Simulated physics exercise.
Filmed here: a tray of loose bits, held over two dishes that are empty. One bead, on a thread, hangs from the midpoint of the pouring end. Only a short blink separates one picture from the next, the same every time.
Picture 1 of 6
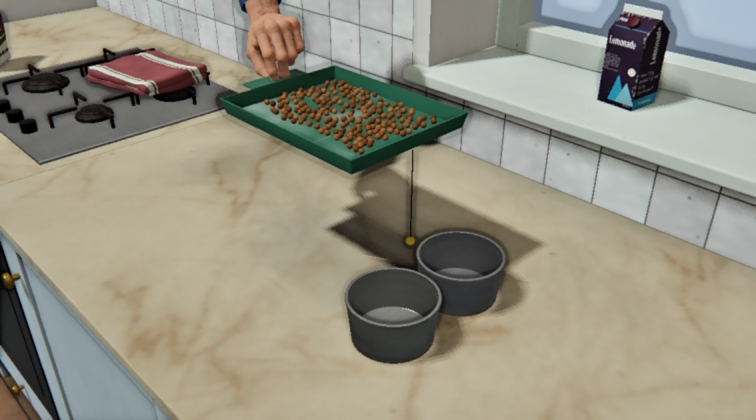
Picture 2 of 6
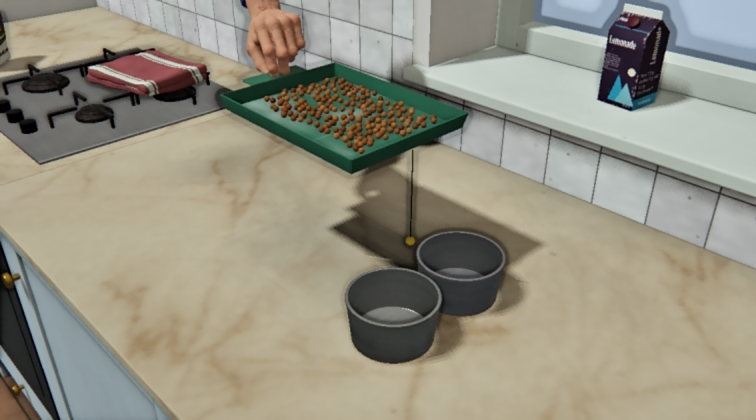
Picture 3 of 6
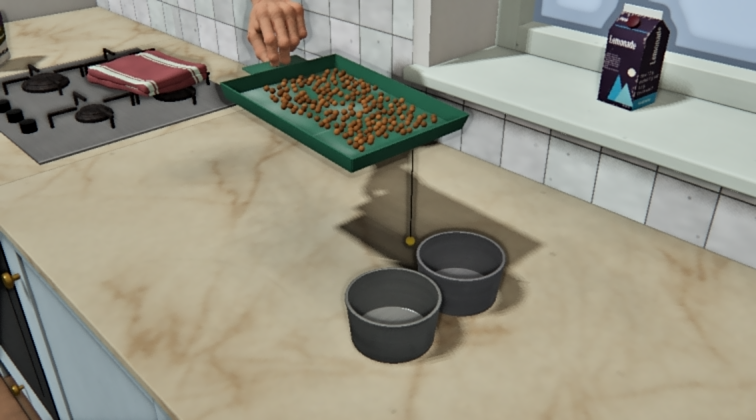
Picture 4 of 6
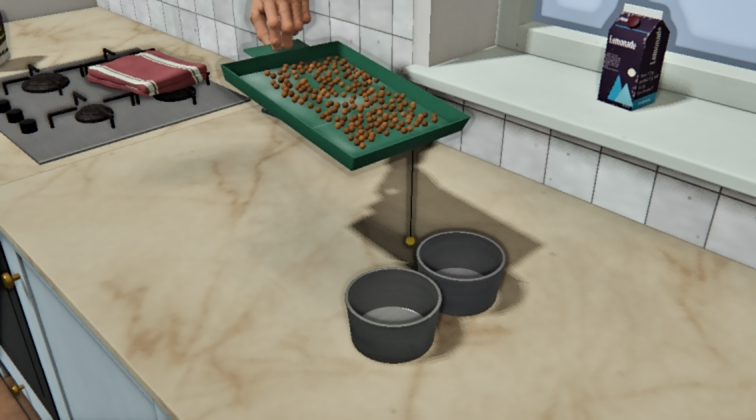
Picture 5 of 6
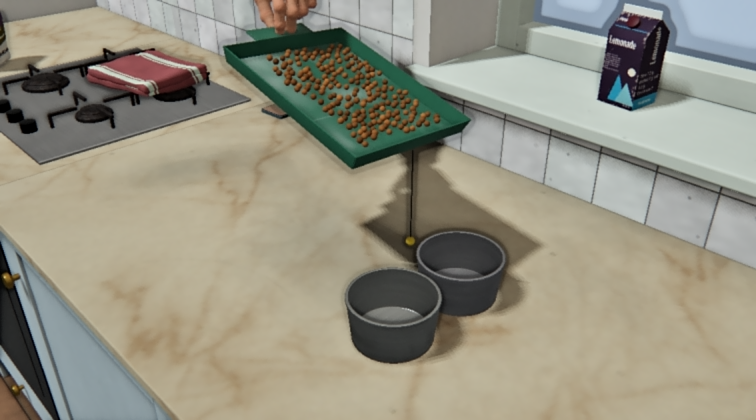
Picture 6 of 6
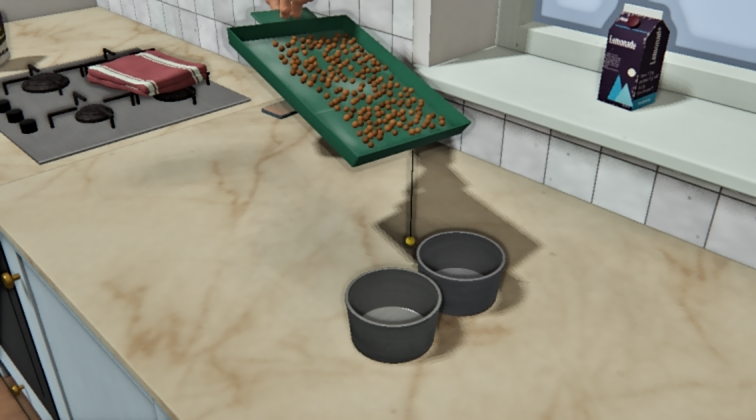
On a marble-patterned kitchen counter beside a stove, a hand holds a green tray of small brown balls above two empty grey dishes, a bead hanging from its near edge. The hand then lifts the far end, gradually tilting the tray toward the dishes, while the balls stay spread across it.
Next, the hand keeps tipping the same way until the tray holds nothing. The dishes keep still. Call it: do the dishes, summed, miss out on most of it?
No, most of it lands in them.
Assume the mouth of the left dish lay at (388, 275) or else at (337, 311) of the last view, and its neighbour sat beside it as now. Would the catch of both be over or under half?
First try: Higher than half; second try: Lower than half.
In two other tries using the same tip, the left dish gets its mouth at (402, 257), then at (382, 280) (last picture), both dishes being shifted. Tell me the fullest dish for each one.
Taking the places in turn, it's the right side and then the right side.
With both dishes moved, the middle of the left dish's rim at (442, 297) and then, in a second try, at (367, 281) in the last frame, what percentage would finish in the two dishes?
You'd get 30 in a hundred the first time and 50 in a hundred the second.
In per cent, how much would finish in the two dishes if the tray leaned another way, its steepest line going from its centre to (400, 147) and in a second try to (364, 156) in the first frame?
The first try gives close to 90 percent; the next gives 70 percent.
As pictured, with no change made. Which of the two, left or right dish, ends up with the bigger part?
It turns out to be the right-positioned one.
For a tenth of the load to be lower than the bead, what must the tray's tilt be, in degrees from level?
Around 75° at that moment.
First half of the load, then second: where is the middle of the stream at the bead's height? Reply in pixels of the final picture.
About (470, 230), and after that about (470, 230).
Soon, tray tipped steeply; most on the tray; about a quarter in the air.
A while on, tray tipped past a quarter turn; about a quarter on the tray; a stray few in the left dish; about a third in the right dish; about a quarter outside both; about a third in the air.
Towards the end, tray tipped past a quarter turn; a stray few in the left dish; about two thirds in the right dish; about a third outside both.
Finally, tray tipped past a quarter turn; a stray few in the left dish; about two thirds in the right dish; about a third outside both.
